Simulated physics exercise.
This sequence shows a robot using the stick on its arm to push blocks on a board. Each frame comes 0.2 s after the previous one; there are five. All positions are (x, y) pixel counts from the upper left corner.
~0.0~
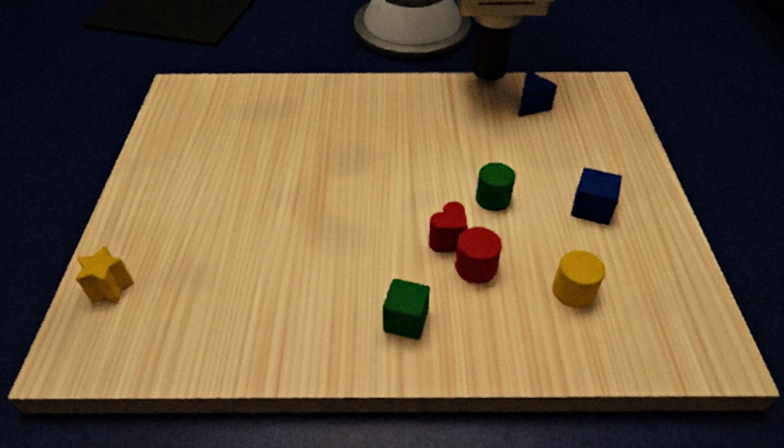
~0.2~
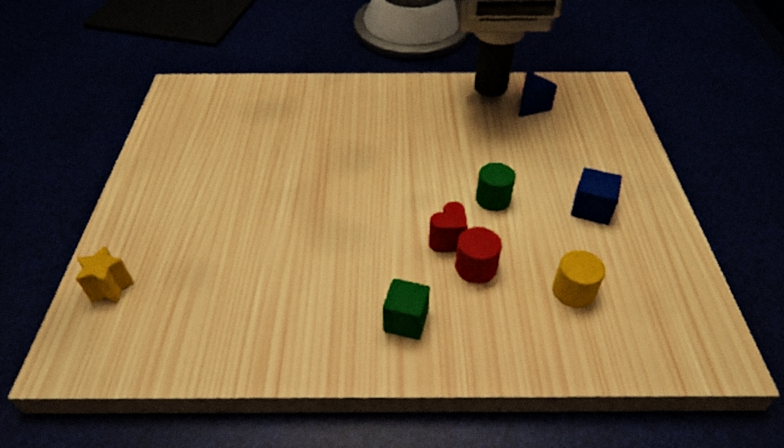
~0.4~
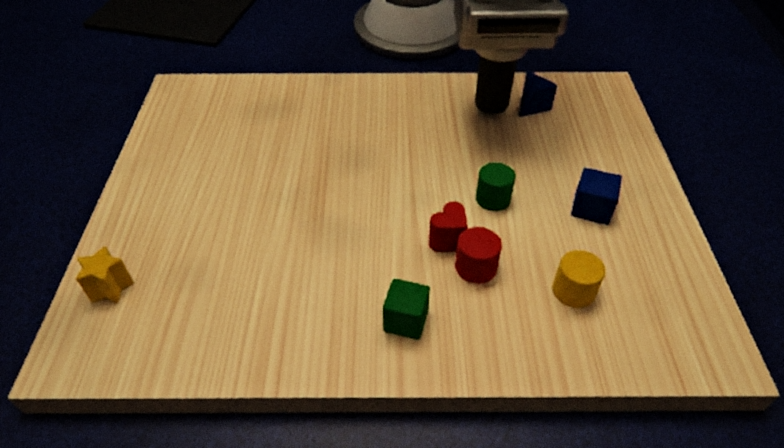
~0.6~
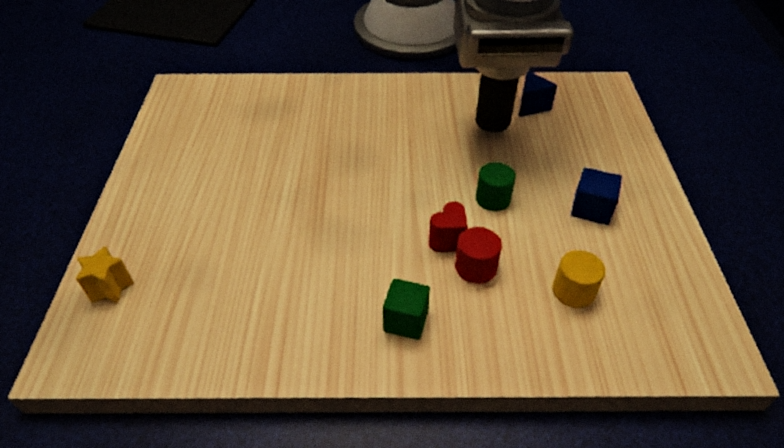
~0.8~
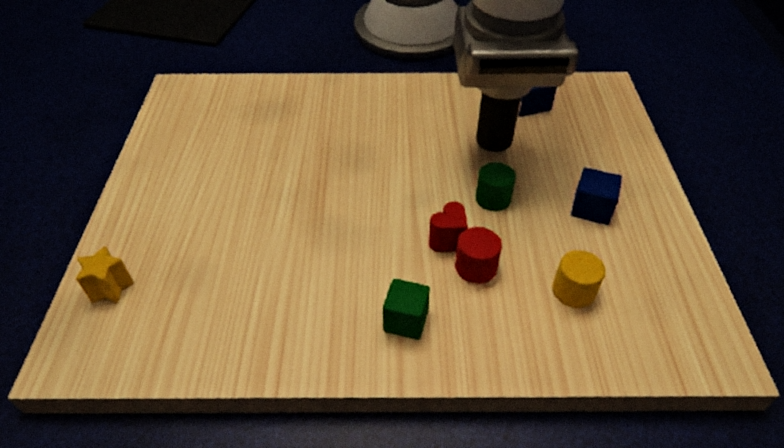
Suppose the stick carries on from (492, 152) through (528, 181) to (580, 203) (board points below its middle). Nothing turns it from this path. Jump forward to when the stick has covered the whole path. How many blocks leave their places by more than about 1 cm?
A single block is moved.
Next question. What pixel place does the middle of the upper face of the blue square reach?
If I read the scene right, the answer is (627, 194).
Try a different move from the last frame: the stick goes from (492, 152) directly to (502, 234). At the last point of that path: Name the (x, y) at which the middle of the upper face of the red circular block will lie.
The point I'd pick in the picture is (470, 262).
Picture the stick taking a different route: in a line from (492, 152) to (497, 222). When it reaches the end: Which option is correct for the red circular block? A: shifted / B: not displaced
Option A.
The first path, step by step. One third of the way, stick (518, 162); nothing pushed yet.
Two thirds of the way, stick (548, 179); nothing pushed yet.
At the end, stick (583, 192); green circular block still; blue square (627, 194).
